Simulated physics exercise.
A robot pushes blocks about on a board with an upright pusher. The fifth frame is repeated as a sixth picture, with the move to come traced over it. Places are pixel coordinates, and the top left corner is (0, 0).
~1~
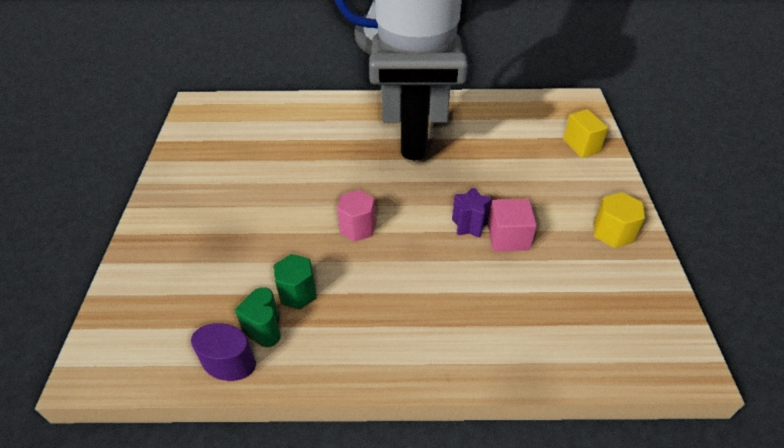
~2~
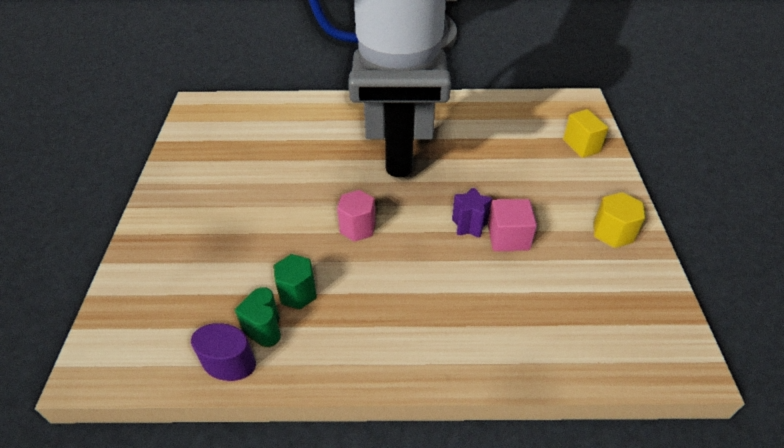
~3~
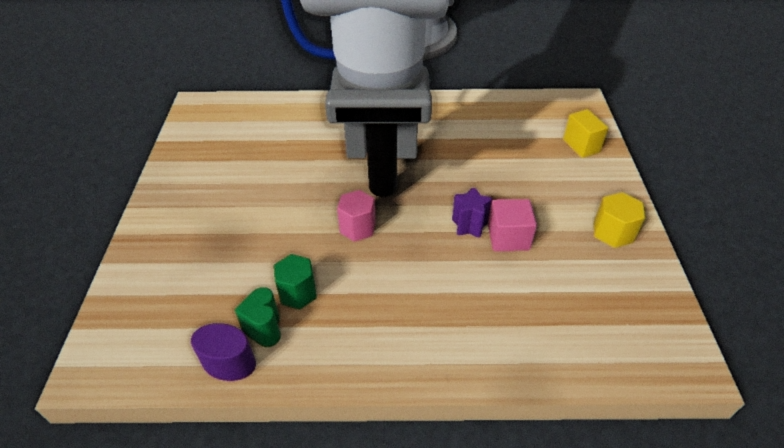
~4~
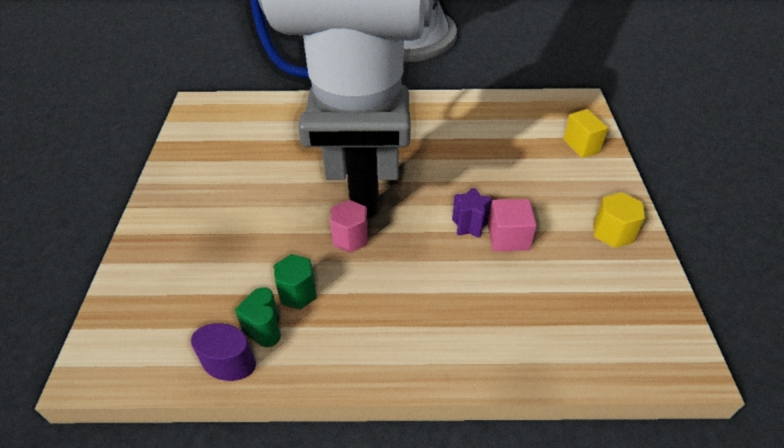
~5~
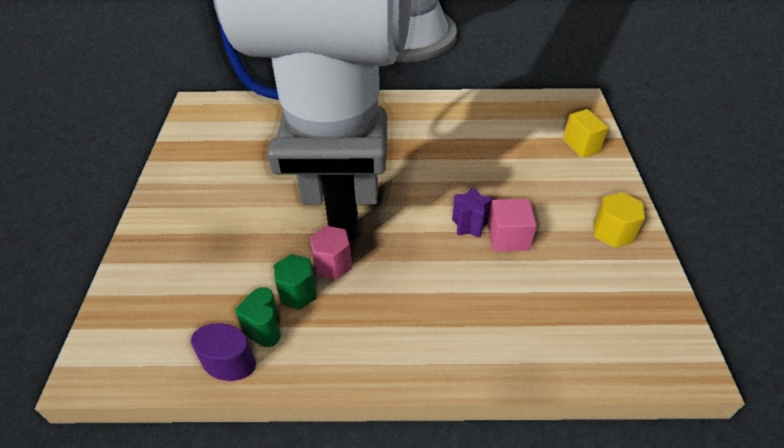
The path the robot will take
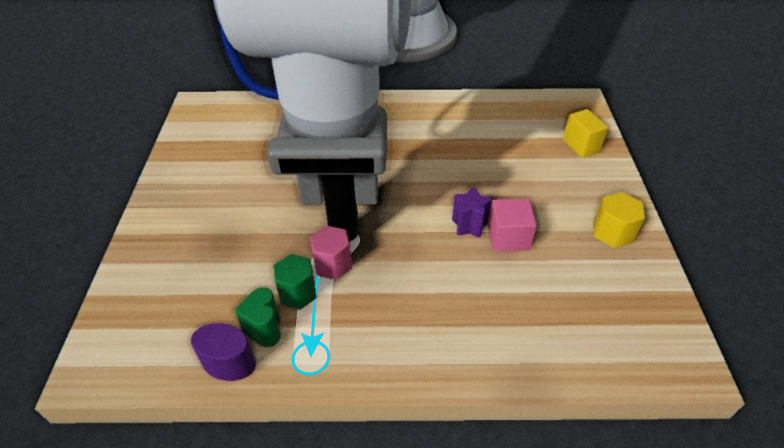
Robot arm moving down and left over a wooden board, pushing a pink six-sided block up close to a green one.
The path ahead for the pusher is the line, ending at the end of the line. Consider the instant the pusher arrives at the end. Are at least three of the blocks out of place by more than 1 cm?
Answer: Yes.
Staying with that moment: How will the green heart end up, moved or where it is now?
If the pusher follows that path, the green heart ends up shifted.
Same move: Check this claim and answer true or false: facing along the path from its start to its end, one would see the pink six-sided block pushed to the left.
That is true.
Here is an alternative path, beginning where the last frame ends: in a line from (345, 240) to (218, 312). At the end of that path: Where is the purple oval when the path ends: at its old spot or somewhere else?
My prediction: It remains in place.
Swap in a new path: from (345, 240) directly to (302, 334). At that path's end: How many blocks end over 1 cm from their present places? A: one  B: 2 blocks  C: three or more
Answer: C.
Drawn move, from (345, 240) over (321, 272) and (314, 312) to (311, 358).
The first path, step by step. One third of the way, pusher (319, 264); green heart (250, 309), turned 20° anticlockwise; green six-sided block (279, 285), turned 55° clockwise; pink six-sided block (320, 277).
Two thirds of the way, pusher (312, 305); green heart (235, 311), turned 20° anticlockwise; green six-sided block (271, 299), turned 95° clockwise; pink six-sided block (330, 315), turned 60° anticlockwise.
At the end, pusher (309, 350); purple oval (215, 343); green heart (229, 311), turned 15° anticlockwise; green six-sided block (270, 306), turned 130° clockwise; pink six-sided block (346, 339), turned 95° anticlockwise.
